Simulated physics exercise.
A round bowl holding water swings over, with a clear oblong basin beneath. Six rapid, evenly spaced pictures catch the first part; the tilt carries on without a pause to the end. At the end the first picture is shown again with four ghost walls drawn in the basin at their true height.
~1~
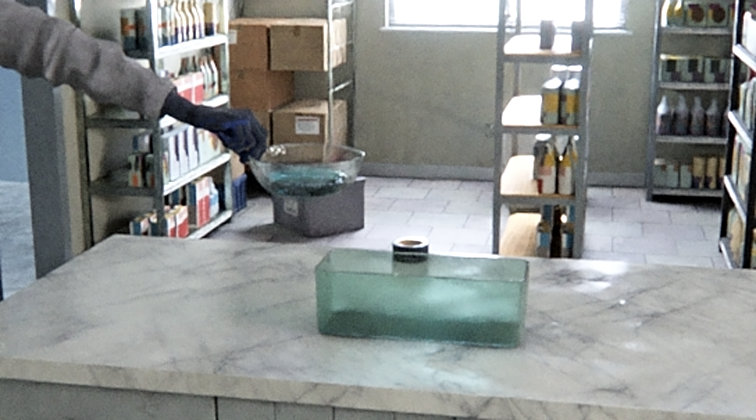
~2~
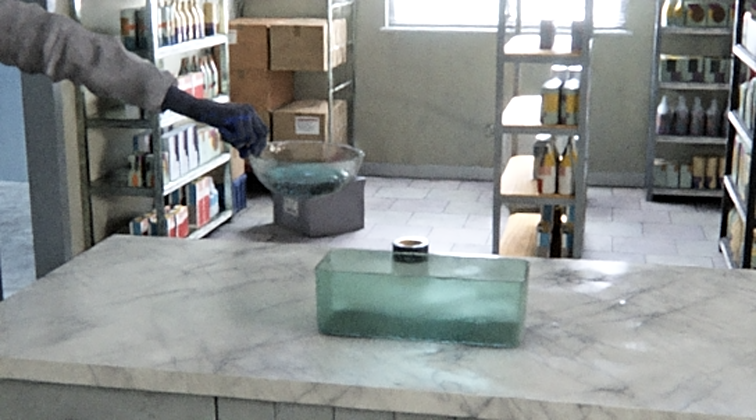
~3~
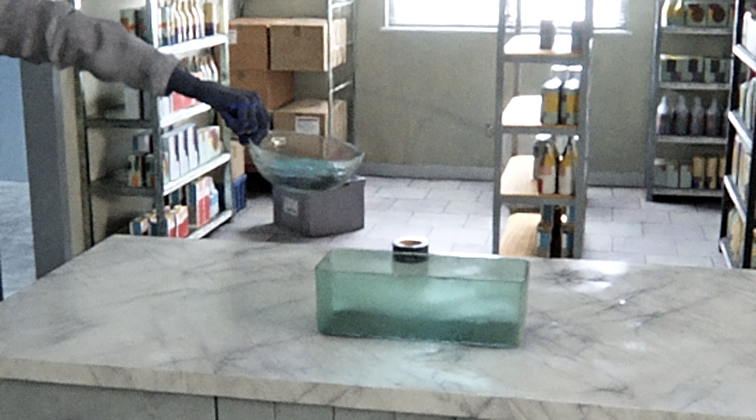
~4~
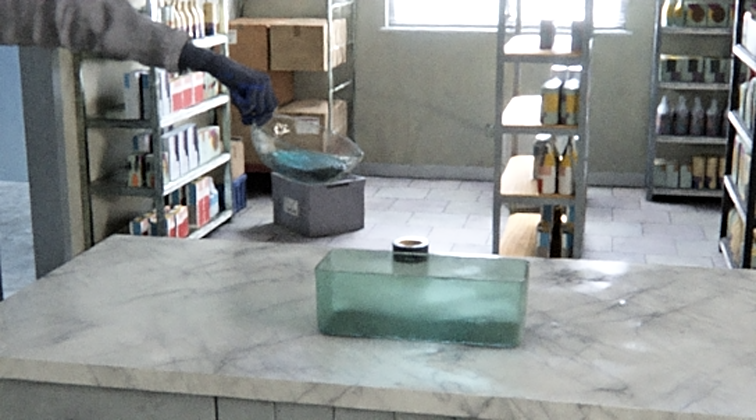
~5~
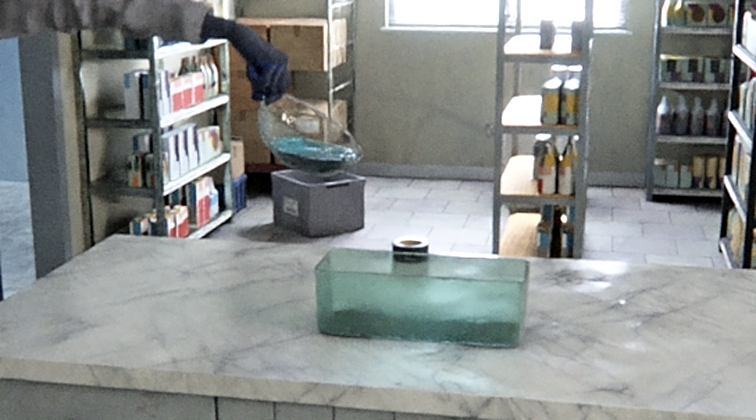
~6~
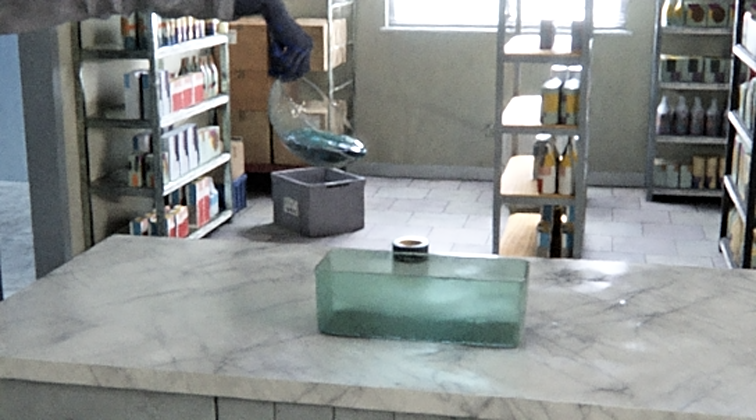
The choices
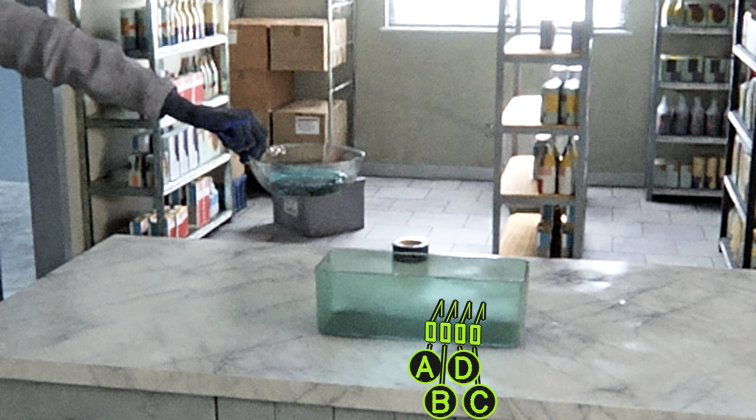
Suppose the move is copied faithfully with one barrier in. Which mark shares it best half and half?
The answer is place A.
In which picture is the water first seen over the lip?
Picture 6.
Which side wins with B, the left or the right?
The left one.
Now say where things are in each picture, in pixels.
The first frame shows upright, lip at (360, 156); basin from (318, 332) to (522, 346); nothing has left yet.
The second frame shows tipped about 2°, lip at (360, 156); nothing has left yet.
The third frame shows tipped about 9°, lip at (360, 156); nothing has left yet.
The fourth frame shows tipped about 19°, lip at (360, 156); nothing has left yet.
The fifth frame shows tipped about 32°, lip at (360, 156); nothing has left yet.
The sixth frame shows tipped about 47°, lip at (360, 156); water is over the lip, down to (360, 156).
In lime, A at (430, 344); B at (444, 345); C at (474, 348); D at (459, 347).
With A, about 51 % ends left of the wall and 45 % right of it; 4 % is lost outside.
With B, about 81 % ends left of the wall and 14 % right of it; 5 % is lost outside.
With C, about 72 % ends left of the wall and 20 % right of it; 8 % is lost outside.
With D, about 75 % ends left of the wall and 16 % right of it; 9 % is lost outside.
